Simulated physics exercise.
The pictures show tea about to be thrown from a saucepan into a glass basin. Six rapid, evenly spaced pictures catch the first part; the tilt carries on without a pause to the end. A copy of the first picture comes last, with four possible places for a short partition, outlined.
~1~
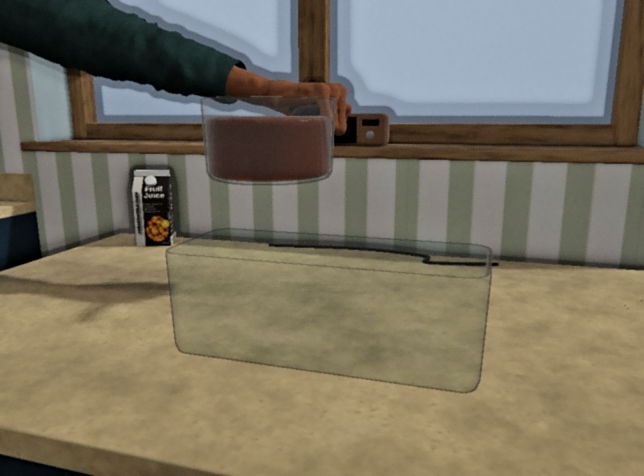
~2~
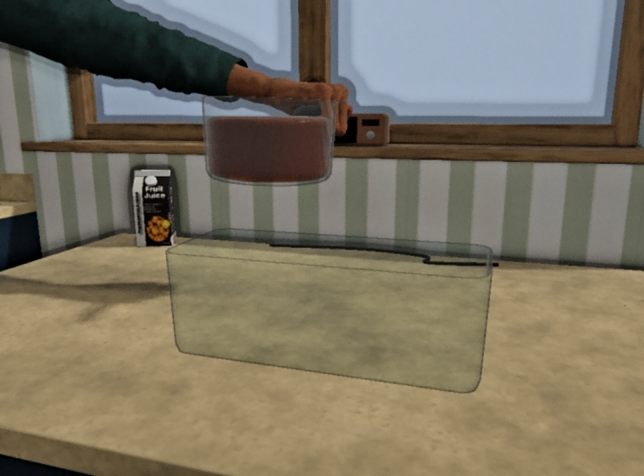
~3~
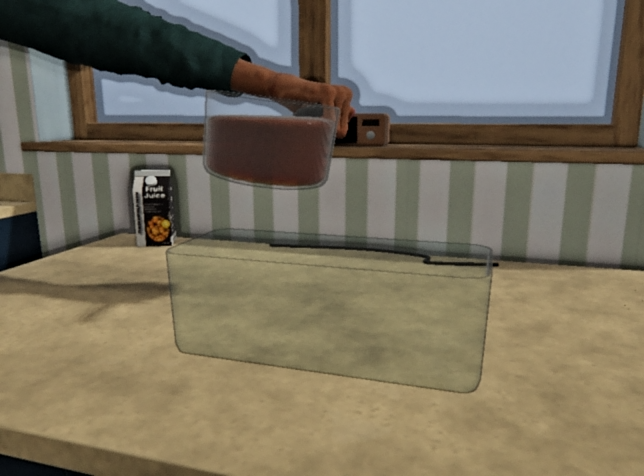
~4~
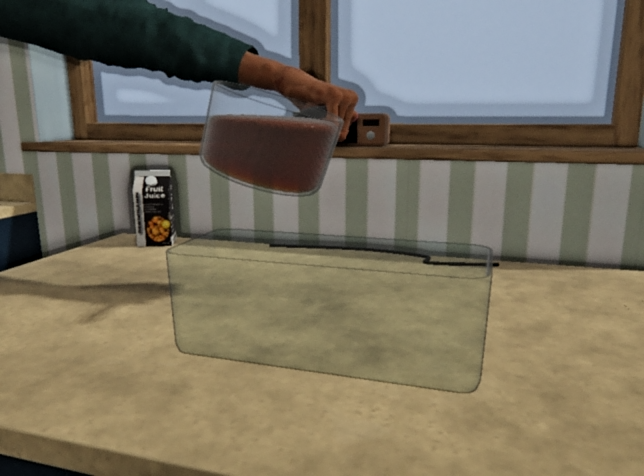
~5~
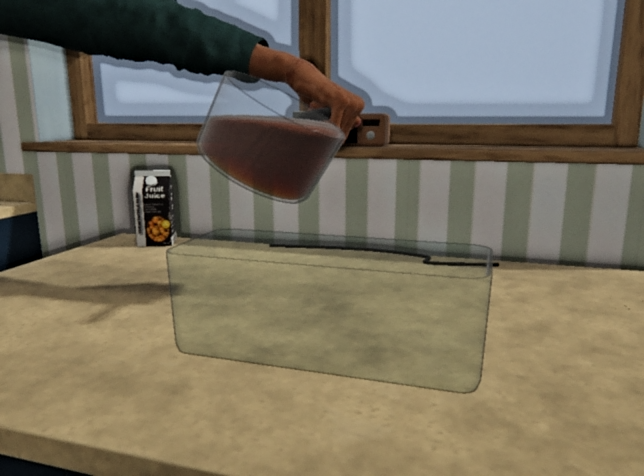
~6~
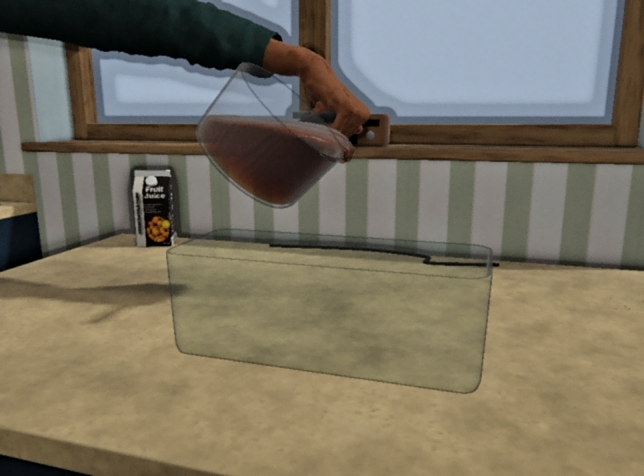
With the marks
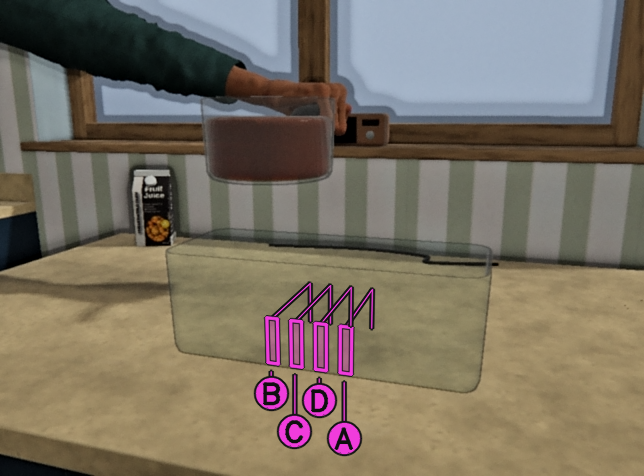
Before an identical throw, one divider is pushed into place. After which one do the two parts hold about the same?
A works best here.
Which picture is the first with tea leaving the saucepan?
In picture 5.
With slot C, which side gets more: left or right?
The right one.
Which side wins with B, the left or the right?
The right one.
On the marked copy, A at (344, 382); B at (271, 371); C at (294, 375); D at (319, 378).
Choosing A, about 53 % ends left of the wall and 45 % right of it.
Choosing B, about 8 % ends left of the wall and 89 % right of it; 3 % is lost outside.
Choosing C, about 10 % ends left of the wall and 87 % right of it; 3 % is lost outside.
Choosing D, about 25 % ends left of the wall and 73 % right of it.
